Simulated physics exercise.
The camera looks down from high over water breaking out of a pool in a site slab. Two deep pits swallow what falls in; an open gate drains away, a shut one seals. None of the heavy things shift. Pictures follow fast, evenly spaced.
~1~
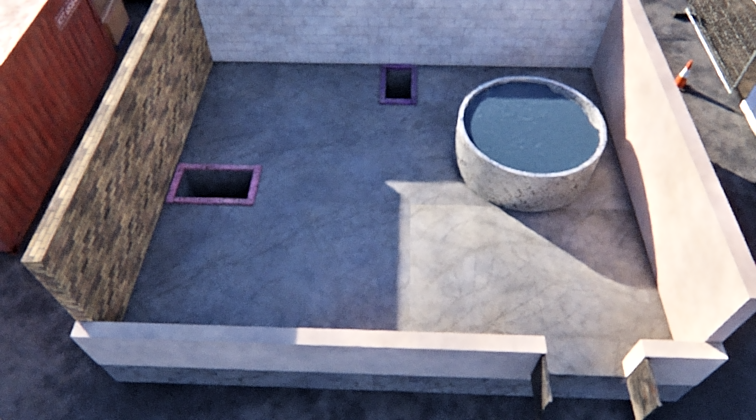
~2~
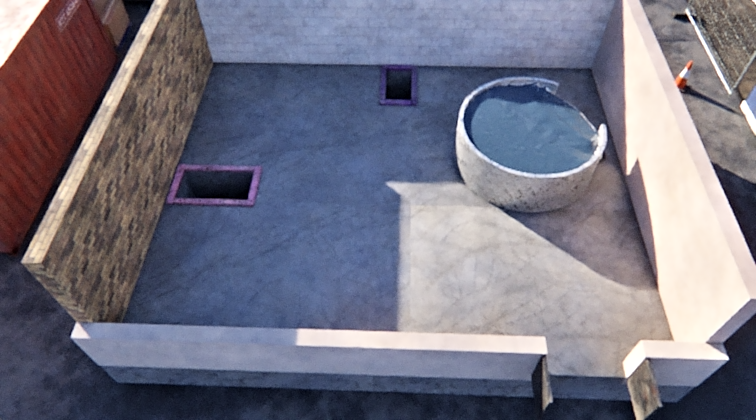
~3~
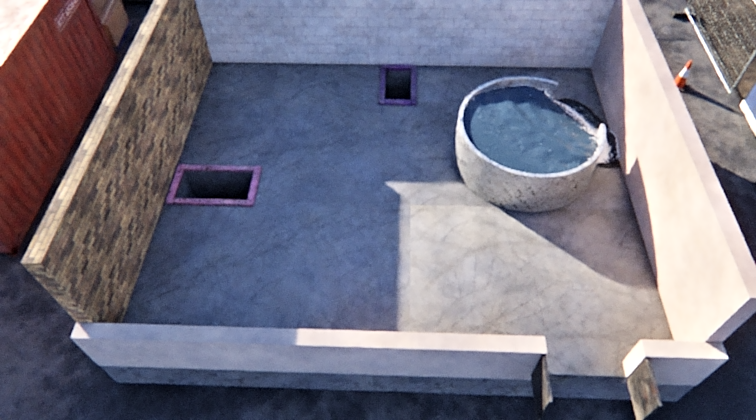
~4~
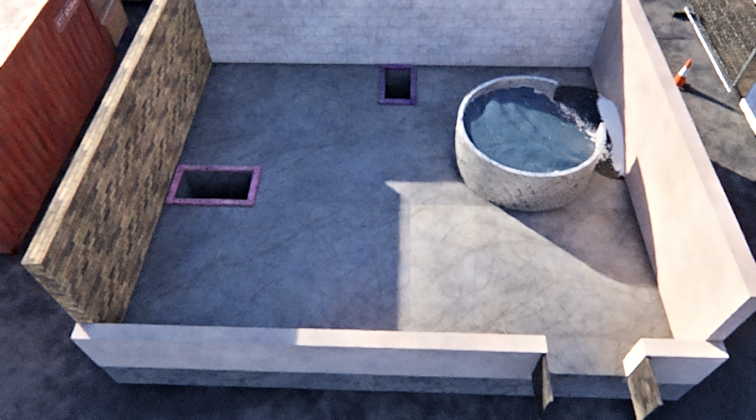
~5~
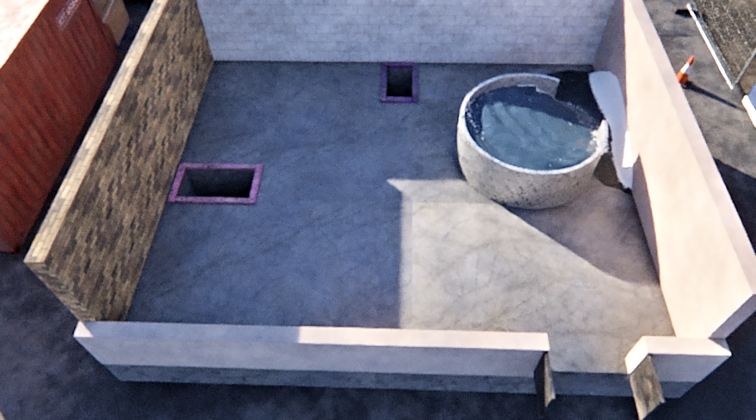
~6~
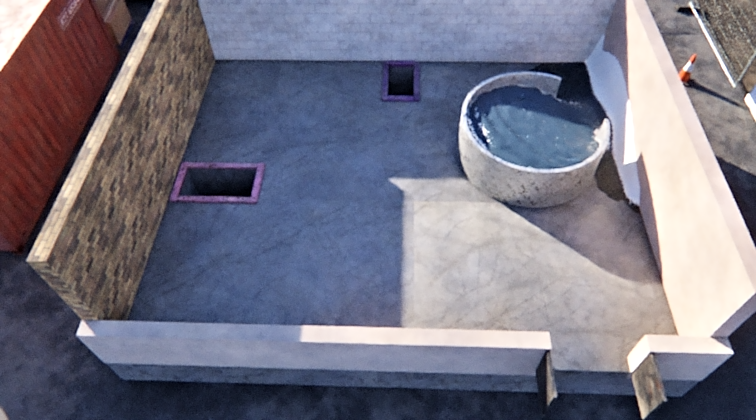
Water broke out through the right side of a round stone pool in a walled yard, splashed against the pale wall beside it, and spread along its base, while two purple-edged pits sat open nearby.
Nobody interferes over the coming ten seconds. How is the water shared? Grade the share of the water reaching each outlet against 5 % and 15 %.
By my reckoning the gate lands between 5 and 15 %, the pink pit stays under 5 %, the purple pit goes over 15 %.
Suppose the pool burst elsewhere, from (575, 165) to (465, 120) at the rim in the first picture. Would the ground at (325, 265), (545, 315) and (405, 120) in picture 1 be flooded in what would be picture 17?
First spot submerged, second spot submerged, third spot spared.
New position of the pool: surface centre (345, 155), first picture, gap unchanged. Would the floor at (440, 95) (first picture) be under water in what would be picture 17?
Soaked.
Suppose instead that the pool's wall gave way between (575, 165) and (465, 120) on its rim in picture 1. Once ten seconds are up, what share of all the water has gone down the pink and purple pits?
Result - pink: 20 %; purple: 0 %.
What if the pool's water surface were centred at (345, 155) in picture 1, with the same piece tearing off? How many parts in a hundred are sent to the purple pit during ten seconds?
So the purple pit gets 10 in a hundred.
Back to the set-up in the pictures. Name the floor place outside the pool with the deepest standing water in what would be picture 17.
Somewhere near (590, 73).
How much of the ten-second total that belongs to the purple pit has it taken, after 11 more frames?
Around 5 percent.
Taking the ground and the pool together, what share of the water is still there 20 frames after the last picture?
Near 88 in a hundred.
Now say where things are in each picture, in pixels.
The first picture shows the pool at (531, 126) is whole and still.
In the second picture, the front is at a hidden place, out from the gap at (577, 125).
In the third picture, water pours out at (575, 127) and has run to a hidden place.
In the fourth picture, the front is at (584, 90), out from the gap at (575, 128).
In the fifth picture, water pours out at (577, 125) and has run to (593, 73).
In the sixth picture, the front is at (593, 64), out from the gap at (579, 124).
A moment on, water covers 15 % of the floor; the gate 0 %, the pink pit 0 %, the purple pit 0 %.
Next, water covers 30 % of the floor; the gate 0 %, the pink pit 0 %, the purple pit 1 %.
Then, water covers 50 % of the floor; the gate 3 %, the pink pit 0 %, the purple pit 9 %.
Later, water covers 75 % of the floor; the gate 7 %, the pink pit 2 %, the purple pit 19 %.
In the end, water covers 90 % of the floor; the gate 9 %, the pink pit 3 %, the purple pit 24 %.
